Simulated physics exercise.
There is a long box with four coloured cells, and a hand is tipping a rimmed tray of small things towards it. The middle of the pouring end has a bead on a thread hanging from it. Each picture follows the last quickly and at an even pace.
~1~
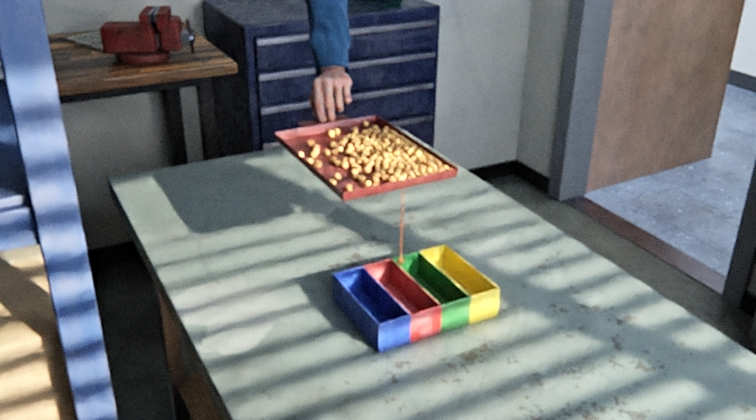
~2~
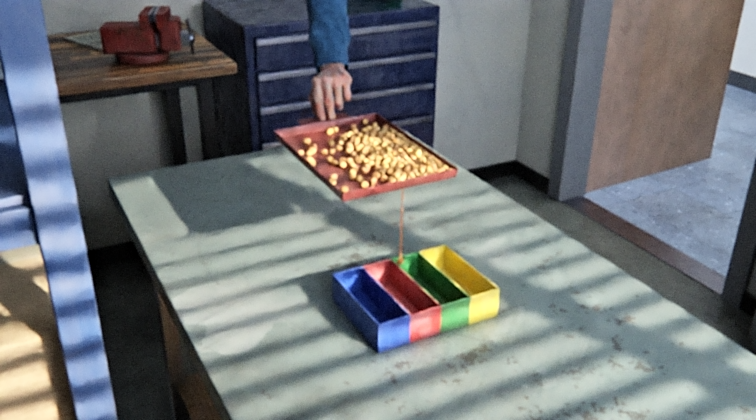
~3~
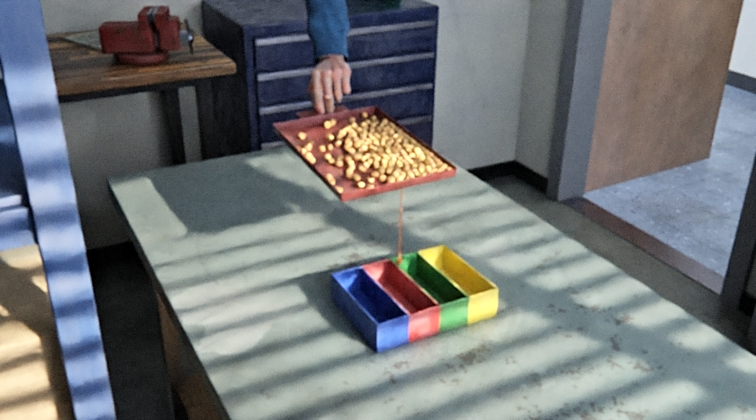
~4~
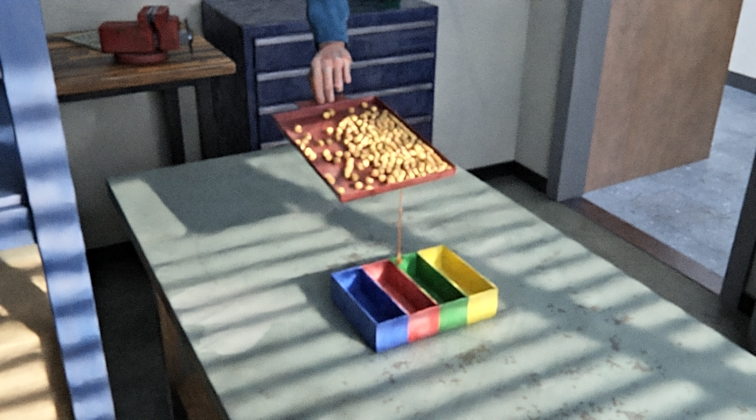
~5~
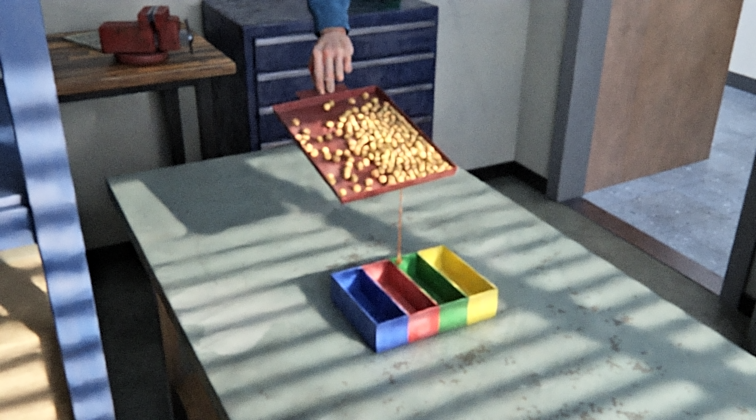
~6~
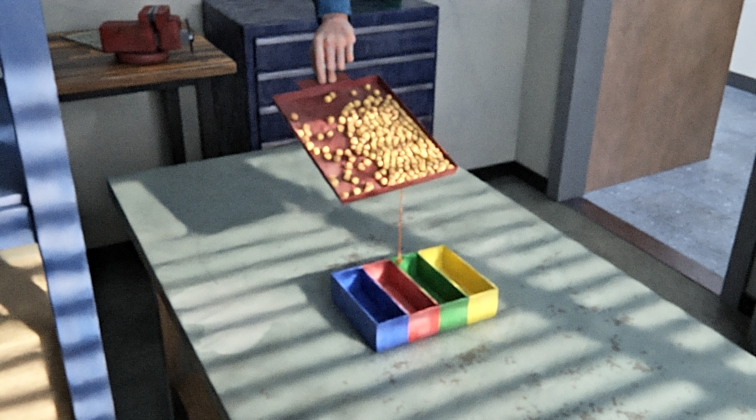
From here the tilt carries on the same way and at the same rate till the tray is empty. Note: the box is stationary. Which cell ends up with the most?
The blue cell.
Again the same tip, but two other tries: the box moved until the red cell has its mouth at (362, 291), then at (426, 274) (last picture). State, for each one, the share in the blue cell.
About 10 per cent, then about 20 per cent.
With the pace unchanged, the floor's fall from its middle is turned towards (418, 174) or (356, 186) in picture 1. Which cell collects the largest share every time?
First try: The cell in yellow. Second try: Blue.
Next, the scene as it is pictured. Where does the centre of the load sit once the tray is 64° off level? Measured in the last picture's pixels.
Centre estimate: (385, 180).
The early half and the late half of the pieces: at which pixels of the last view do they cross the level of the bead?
For the early half I get (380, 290), and for the late half (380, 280).
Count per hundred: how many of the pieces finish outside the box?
Something near 30 in every hundred.
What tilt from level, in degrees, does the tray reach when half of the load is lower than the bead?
Tilt: Around 85 degrees.
Just after the last frame, tray tipped steeply; roughly two thirds on the tray; about a tenth in the blue cell; just a few in the red cell; just a few in the green cell; just a few in the yellow cell; roughly a quarter falling or outside the box.
A moment on, tray tipped past a quarter turn; just a few on the tray; roughly a third in the blue cell; roughly a quarter in the red cell; about a tenth in the green cell; just a few in the yellow cell; roughly a third falling or outside the box.
Further on, tray tipped past a quarter turn; roughly a third in the blue cell; roughly a quarter in the red cell; about a tenth in the green cell; just a few in the yellow cell; roughly a quarter falling or outside the box.
When it is over, tray tipped past a quarter turn; roughly a third in the blue cell; roughly a quarter in the red cell; about a tenth in the green cell; just a few in the yellow cell; roughly a quarter outside the box.
